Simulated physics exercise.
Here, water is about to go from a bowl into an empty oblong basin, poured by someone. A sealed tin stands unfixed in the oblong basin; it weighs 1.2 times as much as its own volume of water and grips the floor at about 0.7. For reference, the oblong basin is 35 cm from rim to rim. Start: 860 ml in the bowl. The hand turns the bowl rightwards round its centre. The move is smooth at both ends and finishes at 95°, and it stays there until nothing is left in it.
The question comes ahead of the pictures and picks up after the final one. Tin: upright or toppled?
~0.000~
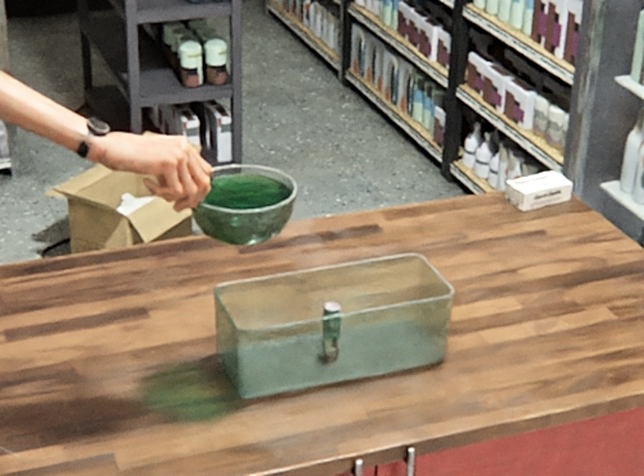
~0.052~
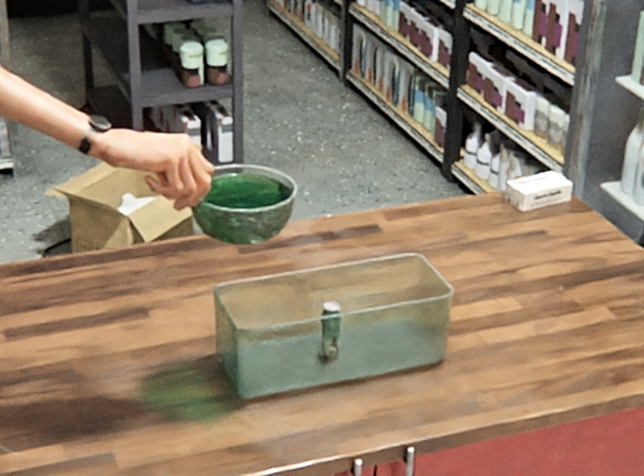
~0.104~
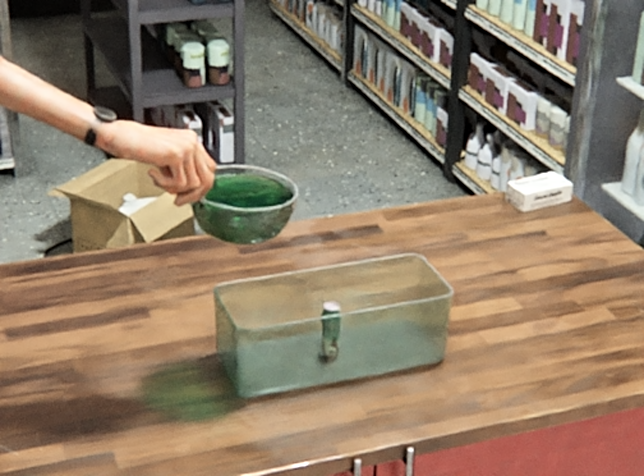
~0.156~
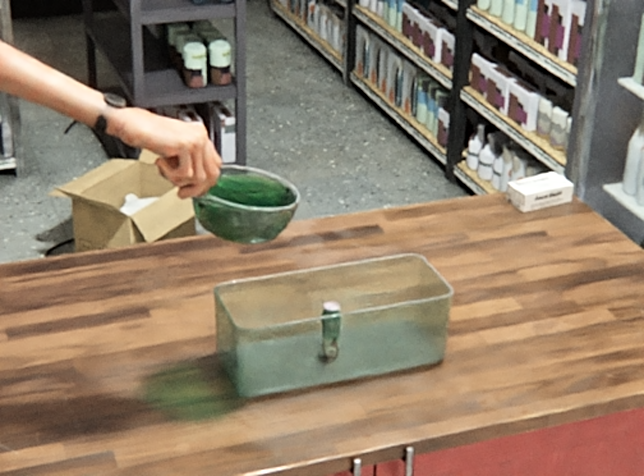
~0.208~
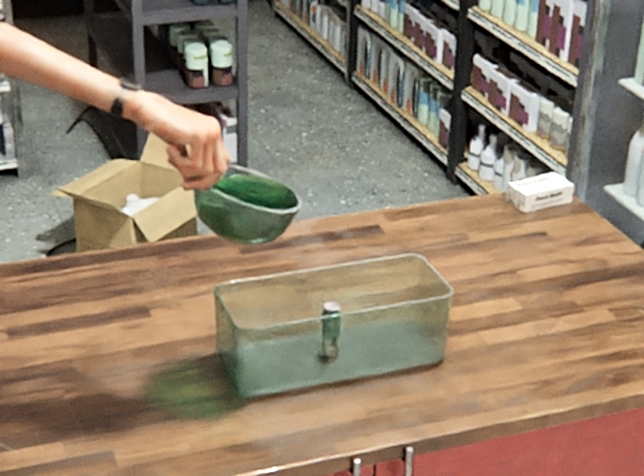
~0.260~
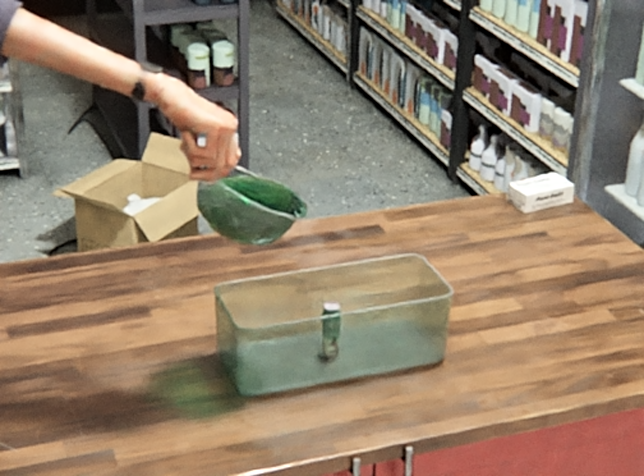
It overturns.
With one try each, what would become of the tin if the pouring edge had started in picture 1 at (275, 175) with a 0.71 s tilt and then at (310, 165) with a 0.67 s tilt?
The tin overturns the first time and overturns the second time.
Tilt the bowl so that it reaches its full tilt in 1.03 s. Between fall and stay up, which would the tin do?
After the tilt, the tin is still standing.
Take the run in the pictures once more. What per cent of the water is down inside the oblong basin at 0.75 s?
The share is close to 88 percent.
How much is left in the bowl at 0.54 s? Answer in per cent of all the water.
Some 24 % of it is still there.
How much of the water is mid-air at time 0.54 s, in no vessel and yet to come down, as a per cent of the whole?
It comes to roughly 48 per cent.
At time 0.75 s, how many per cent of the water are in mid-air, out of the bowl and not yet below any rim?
Close to 7 %.
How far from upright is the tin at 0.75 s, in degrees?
The tilt is near 0°.
Then, 0.54 s in, the tilt is 84° and 25 per cent is still to pour; the tin stands where it began.
Then, 0.75 s in, the tilt is 95° and 3 per cent is still to pour; the tin stands where it began.
Then, 0.96 s in, the tilt is 95° and 0 per cent is still to pour; the tin leans 23°.
Then, 1.20 s in, the tilt is 95° and 0 per cent is still to pour; the tin lies on its side.
Finally, the tin lies on its side.
